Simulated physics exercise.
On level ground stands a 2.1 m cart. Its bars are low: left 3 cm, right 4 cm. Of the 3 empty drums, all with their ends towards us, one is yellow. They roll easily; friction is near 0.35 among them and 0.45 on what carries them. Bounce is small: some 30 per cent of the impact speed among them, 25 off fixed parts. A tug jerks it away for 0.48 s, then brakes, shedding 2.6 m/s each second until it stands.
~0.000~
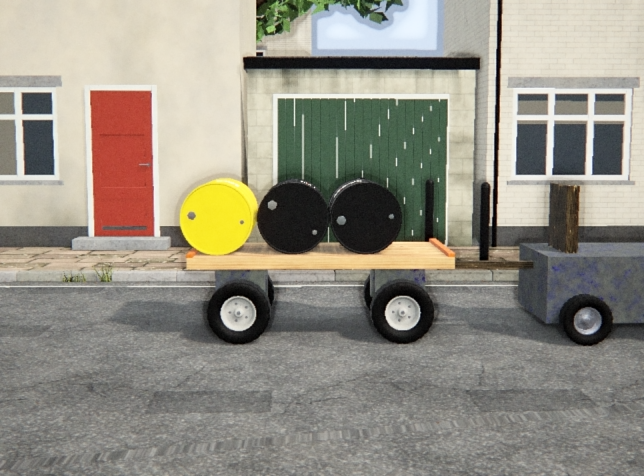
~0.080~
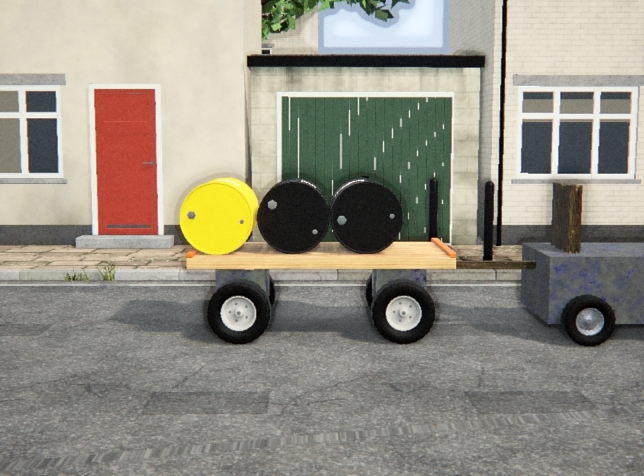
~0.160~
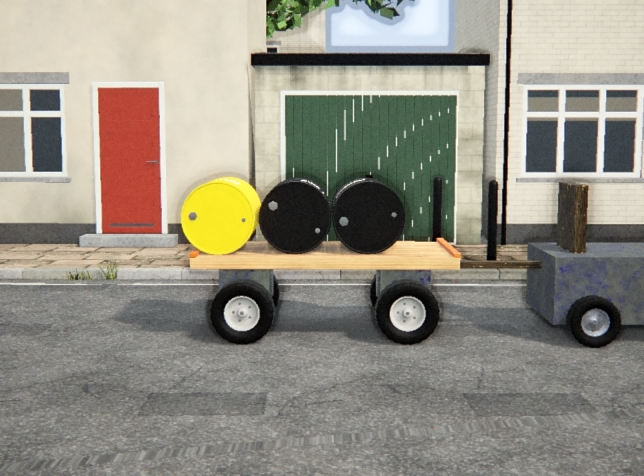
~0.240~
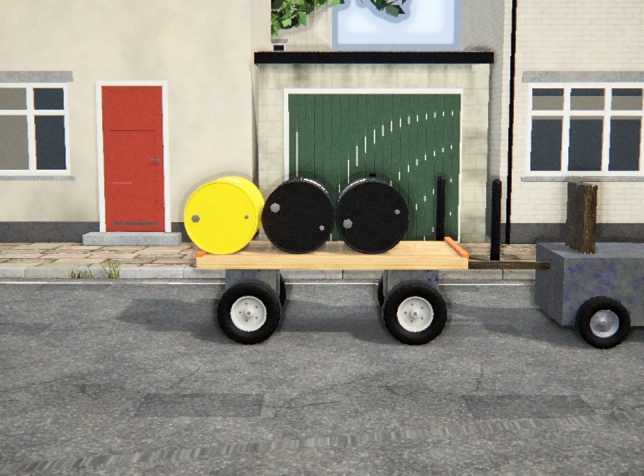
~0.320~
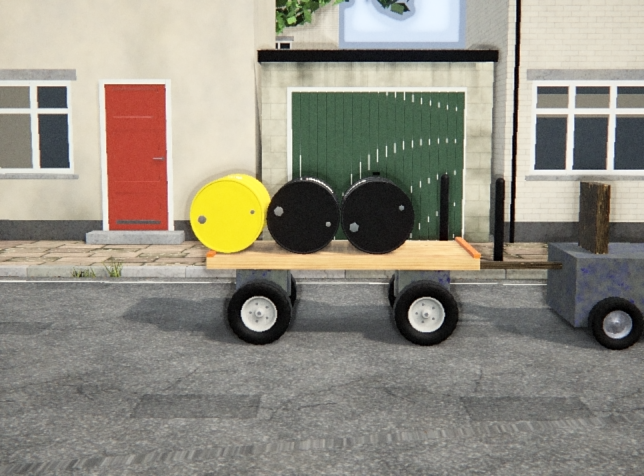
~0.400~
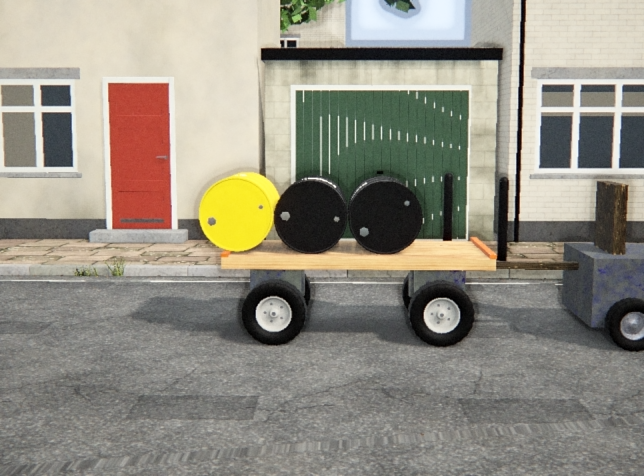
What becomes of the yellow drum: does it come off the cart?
Yellow drops off the cart.
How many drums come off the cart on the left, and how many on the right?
Left 1, right 0.
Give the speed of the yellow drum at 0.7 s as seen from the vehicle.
Near 0.9 m/s.
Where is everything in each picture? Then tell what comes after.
Yellow (216, 219); right bar at (452, 255); cart at rest; 3 of the 3 make up the bottom layer on the deck, in the first picture.
Yellow (216, 218); right bar at (453, 256); cart moving right at 0.2 m/s, in the second picture.
Yellow (218, 218); right bar at (457, 256); cart moving right at 0.6 m/s, in the third picture.
Yellow (221, 218); right bar at (465, 256); cart moving right at 0.9 m/s, in the fourth picture.
Yellow (227, 216); right bar at (477, 256); cart moving right at 1.3 m/s, in the fifth picture.
Yellow (236, 214); right bar at (493, 257); cart moving right at 1.7 m/s, in the sixth picture.
By 0.7 s, yellow is over the left bar and falling; 1 of 3 is off.
By 0.9 s, yellow is over the left bar and falling; 1 of 3 is off.
Finally (4.0 s), yellow is over the left bar and down; 1 of 3 is off.
